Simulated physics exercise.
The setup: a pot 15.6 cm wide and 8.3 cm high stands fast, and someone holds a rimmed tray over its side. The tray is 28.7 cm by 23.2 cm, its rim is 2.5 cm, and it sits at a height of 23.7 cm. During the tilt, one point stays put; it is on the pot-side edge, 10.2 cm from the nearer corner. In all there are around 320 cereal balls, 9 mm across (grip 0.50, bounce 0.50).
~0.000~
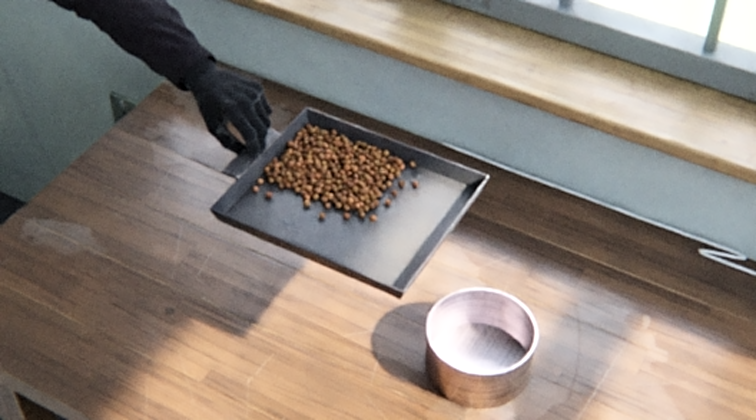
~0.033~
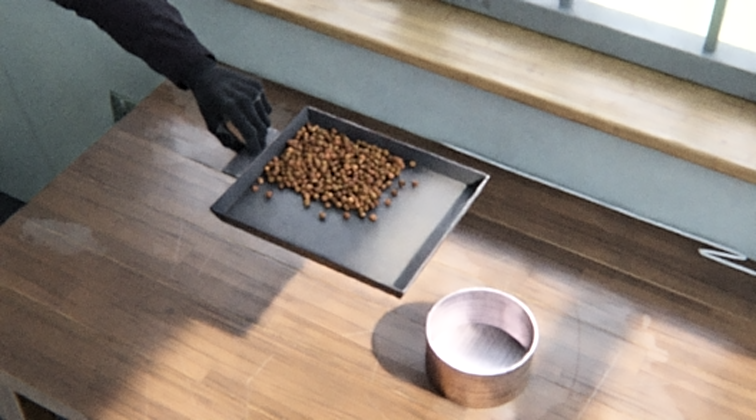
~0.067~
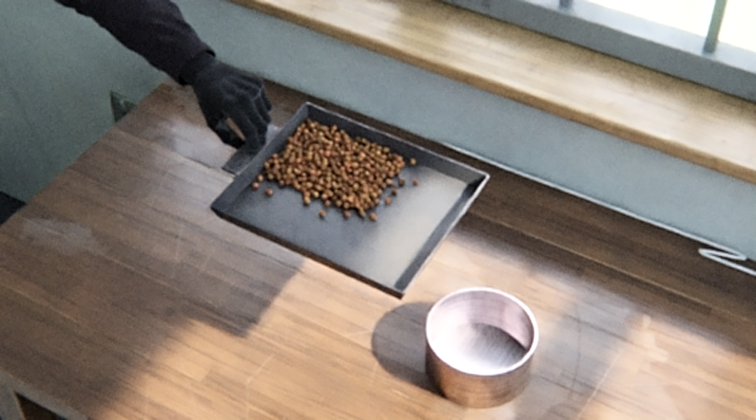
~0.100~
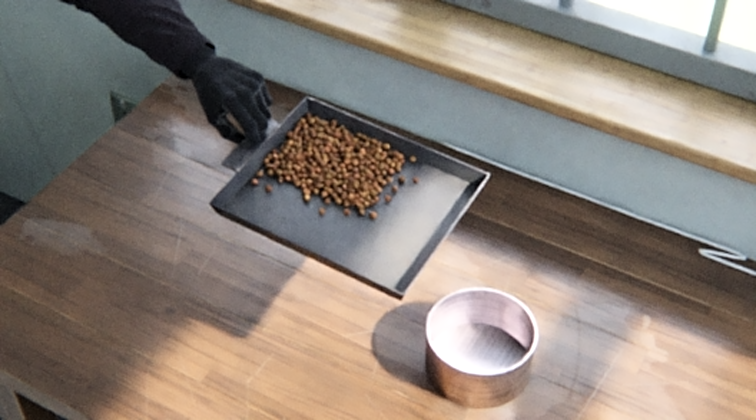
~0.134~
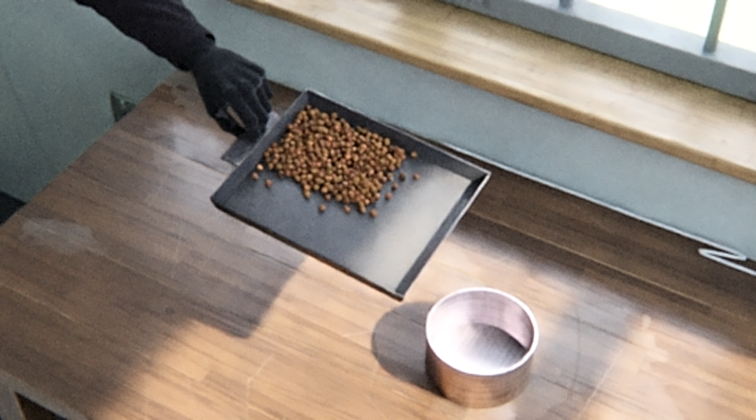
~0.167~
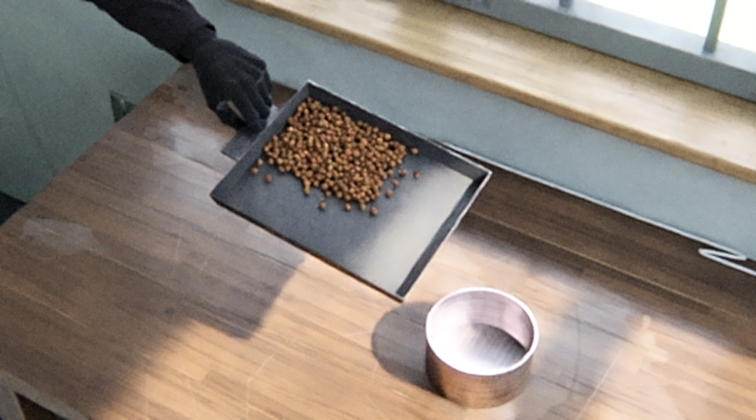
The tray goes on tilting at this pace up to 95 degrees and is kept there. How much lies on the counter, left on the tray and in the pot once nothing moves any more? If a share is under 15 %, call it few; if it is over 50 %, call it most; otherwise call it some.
I would say counter: Most, tray: Few, pot: Few.
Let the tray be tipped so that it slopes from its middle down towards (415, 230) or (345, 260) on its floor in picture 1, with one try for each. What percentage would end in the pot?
I'd put it at about 55 per cent for the first tilt and about 0 per cent for the second.
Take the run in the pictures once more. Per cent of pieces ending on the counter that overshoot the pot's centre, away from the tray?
50 %.
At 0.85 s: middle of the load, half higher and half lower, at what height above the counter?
Some 18 cm.
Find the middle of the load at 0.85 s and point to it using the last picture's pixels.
Look about (417, 329) in the last view.
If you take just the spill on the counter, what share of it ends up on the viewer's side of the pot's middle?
Some 100 per cent.
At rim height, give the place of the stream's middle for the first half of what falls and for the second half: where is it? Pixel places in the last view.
Roughly (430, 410) to start, and after that (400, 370).
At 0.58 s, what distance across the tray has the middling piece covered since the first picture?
I'd say close to 10 centimetres.
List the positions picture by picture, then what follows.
Tray tilt 0 degrees, front corners at (217, 207) and (401, 286); middle of the pieces at (334, 172); pot at (482, 330), in the first picture.
Tray tilt 0 degrees, front corners at (217, 206) and (401, 286); middle of the pieces at (334, 171), in the second picture.
Tray tilt 2 degrees, front corners at (217, 204) and (401, 287); middle of the pieces at (334, 169), in the third picture.
Tray tilt 4 degrees, front corners at (217, 201) and (402, 289), lowest corner right front; middle of the pieces at (334, 165), in the fourth picture.
Tray tilt 7 degrees, front corners at (217, 197) and (402, 291), lowest corner right front; middle of the pieces at (334, 160), in the fifth picture.
Tray tilt 11 degrees, front corners at (217, 193) and (402, 293), lowest corner right front; middle of the pieces at (335, 155); pot at (482, 330). The tray's pace is about 100 degrees a second, in the sixth picture.
Then, at 0.58 s, tilt 51 degrees; the tray holds 100 %, the pot 0 %.
After 0.85 s, tilt 78 degrees; the tray holds 45 %, the pot 0 %.
After 1.23 s, tilt 95 degrees; the tray holds 5 %, the pot 0 %.
By 2.0 s all is still; counter 100 %, tray 0 %, pot 0 %.
